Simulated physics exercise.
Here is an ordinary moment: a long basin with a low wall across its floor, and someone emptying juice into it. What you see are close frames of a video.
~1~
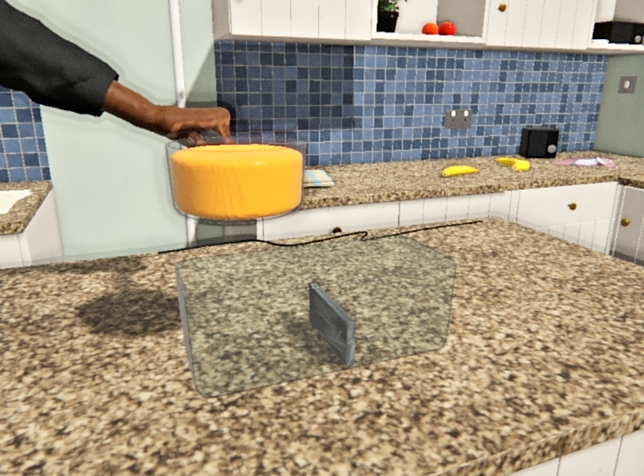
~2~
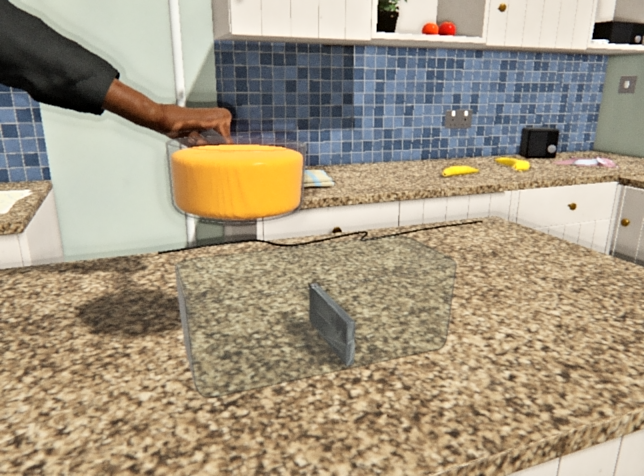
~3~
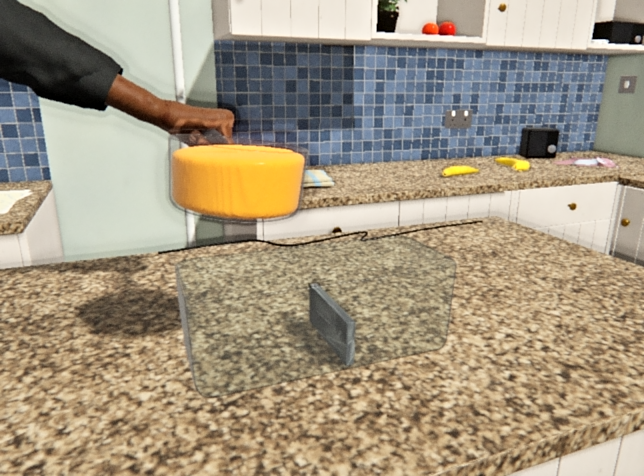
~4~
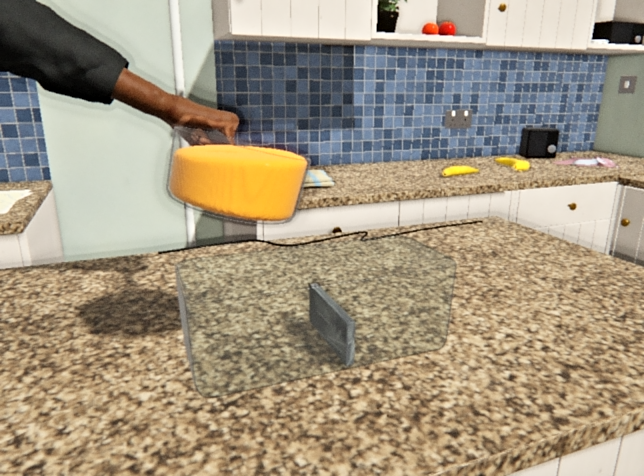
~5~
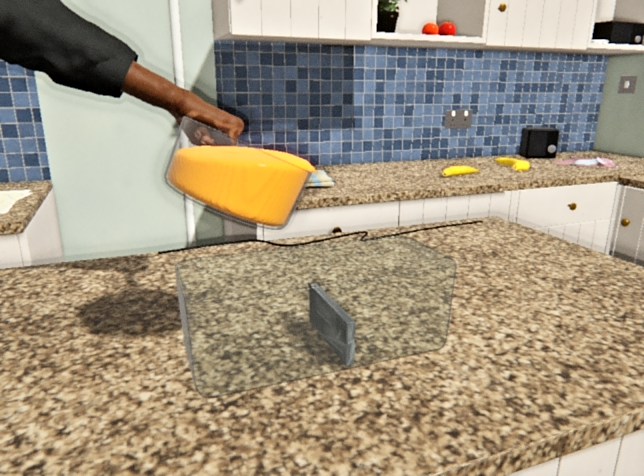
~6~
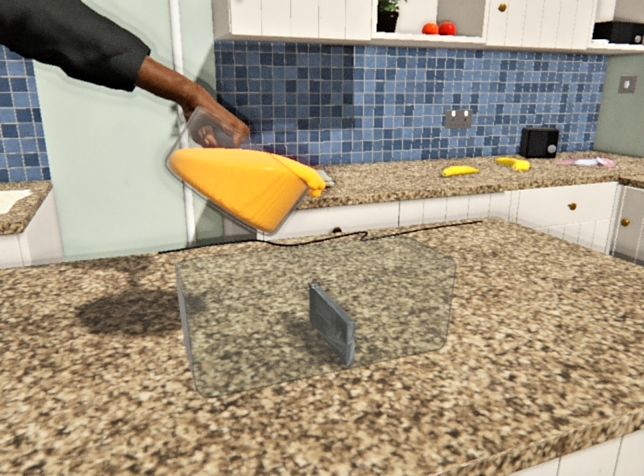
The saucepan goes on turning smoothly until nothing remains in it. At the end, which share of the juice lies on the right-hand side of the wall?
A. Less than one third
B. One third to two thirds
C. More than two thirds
Answer: B.
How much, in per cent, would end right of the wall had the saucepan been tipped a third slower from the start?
Some 60 per cent.
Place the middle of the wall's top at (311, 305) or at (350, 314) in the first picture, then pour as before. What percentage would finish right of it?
My guess is some 70 percent the first time and some 35 percent the second.
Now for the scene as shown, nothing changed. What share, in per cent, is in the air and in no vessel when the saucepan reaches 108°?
Near 25 parts in a hundred.
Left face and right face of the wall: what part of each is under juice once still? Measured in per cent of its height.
The left reads 40 in a hundred and the right 40 in a hundred.
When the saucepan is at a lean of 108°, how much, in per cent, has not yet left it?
It works out to close to 10 percent.
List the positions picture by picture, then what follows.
In the first frame, it leans 0°; its right rim is at (300, 143); the juice meets the walls at (169, 156) and (297, 151); the long basin's rim runs from (181, 282) to (431, 250); the wall's top is at (330, 302).
In the second frame, it leans 2°; its right rim is at (301, 145); the juice meets the walls at (170, 156) and (297, 151).
In the third frame, it leans 7°; its right rim is at (303, 150); the juice meets the walls at (171, 154) and (299, 153).
In the fourth frame, it leans 15°; its right rim is at (305, 160); the juice meets the walls at (173, 153) and (302, 155).
In the fifth frame, it leans 25°; its right rim is at (306, 172); the juice meets the walls at (173, 155) and (299, 163); 2 per cent is over the edge.
In the sixth frame, it leans 37°; its right rim is at (304, 187); the juice meets the walls at (169, 154) and (295, 171); 8 per cent is over the edge.
A moment on, the saucepan is tipped right over and 12 per cent is still to pour, 20 is left of the wall and 43 right of it.
Next, the saucepan is tipped right over and 1 per cent is still to pour, 49 is left of the wall and 39 right of it.
Then the saucepan is tipped right over and 0 per cent is still to pour, 52 is left of the wall and 43 right of it.
Later the saucepan is tipped right over and 0 per cent is still to pour, 53 is left of the wall and 43 right of it.
At rest 53 per cent lies left of the wall, 43 right of it and 4 outside.
